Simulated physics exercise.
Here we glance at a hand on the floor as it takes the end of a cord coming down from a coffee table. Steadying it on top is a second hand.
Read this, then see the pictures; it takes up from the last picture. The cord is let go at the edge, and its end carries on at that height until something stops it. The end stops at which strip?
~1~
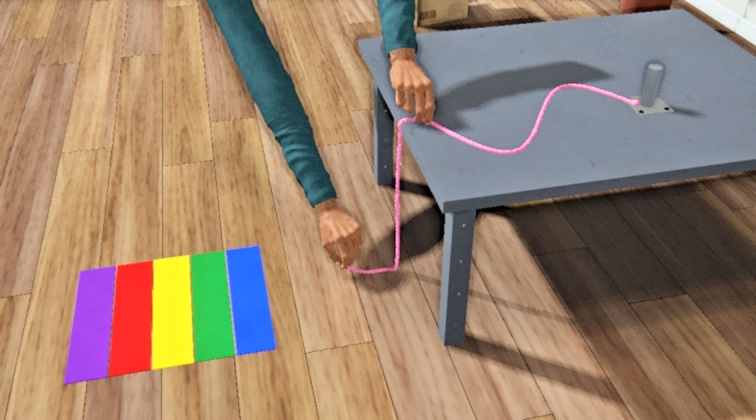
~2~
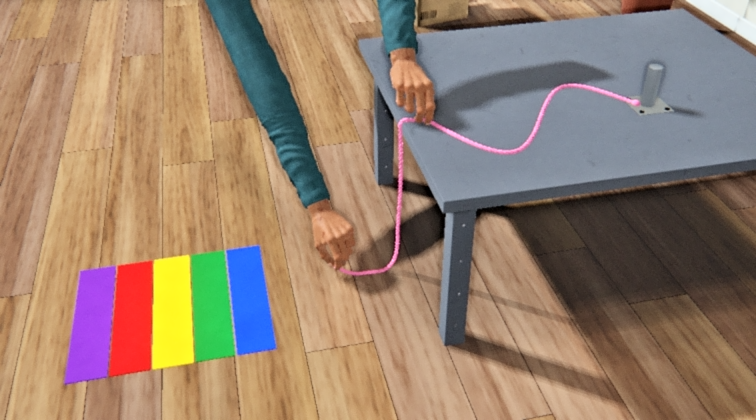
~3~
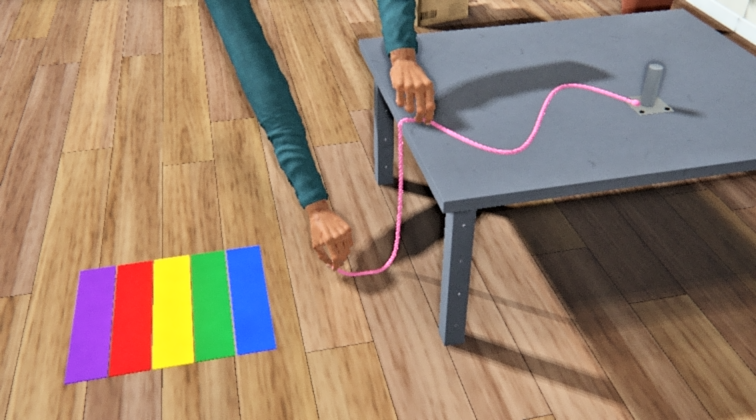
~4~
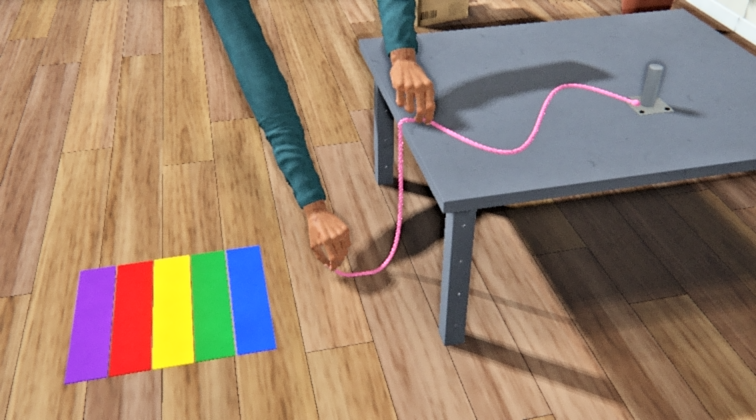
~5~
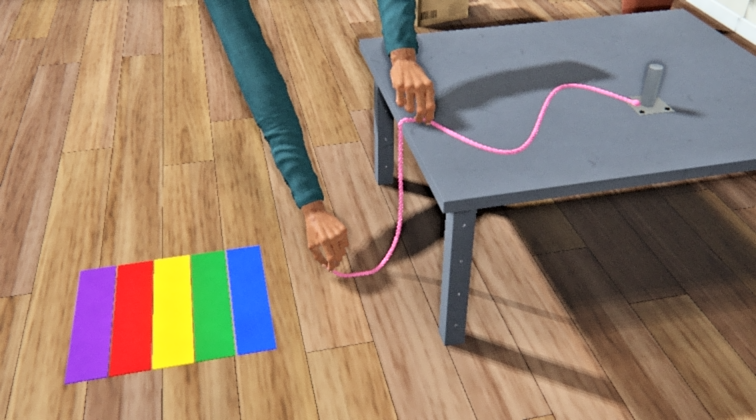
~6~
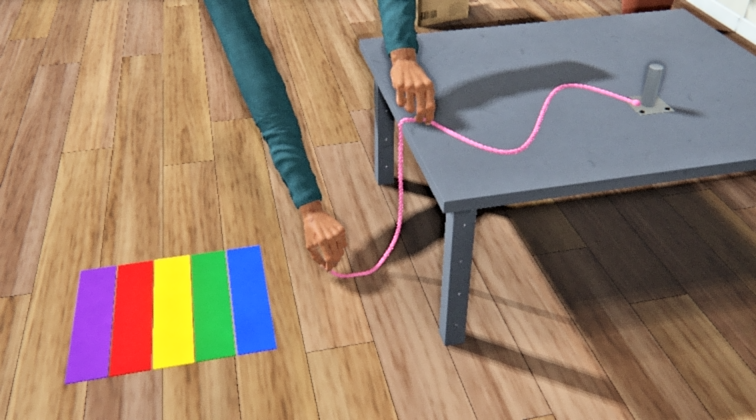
At the purple strip.
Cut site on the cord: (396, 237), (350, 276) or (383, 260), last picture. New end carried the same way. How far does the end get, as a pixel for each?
Roughly at (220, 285) for the first, (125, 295) for the second and (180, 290) for the third.
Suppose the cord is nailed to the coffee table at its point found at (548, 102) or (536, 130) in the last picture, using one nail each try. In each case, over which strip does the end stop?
One at a time: Red and yellow.
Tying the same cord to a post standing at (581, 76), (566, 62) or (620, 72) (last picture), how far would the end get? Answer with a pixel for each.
Going through the tries, you get (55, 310), then (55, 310), then (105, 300).
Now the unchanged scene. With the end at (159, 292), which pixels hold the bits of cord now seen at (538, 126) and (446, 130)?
They move to (478, 118) and (386, 184) respectively.
A little later, end near (159, 292); over yellow.
Next, end near (116, 299); over red.
When it is tight, end near (91, 303); over purple. It halts on the purple strip.
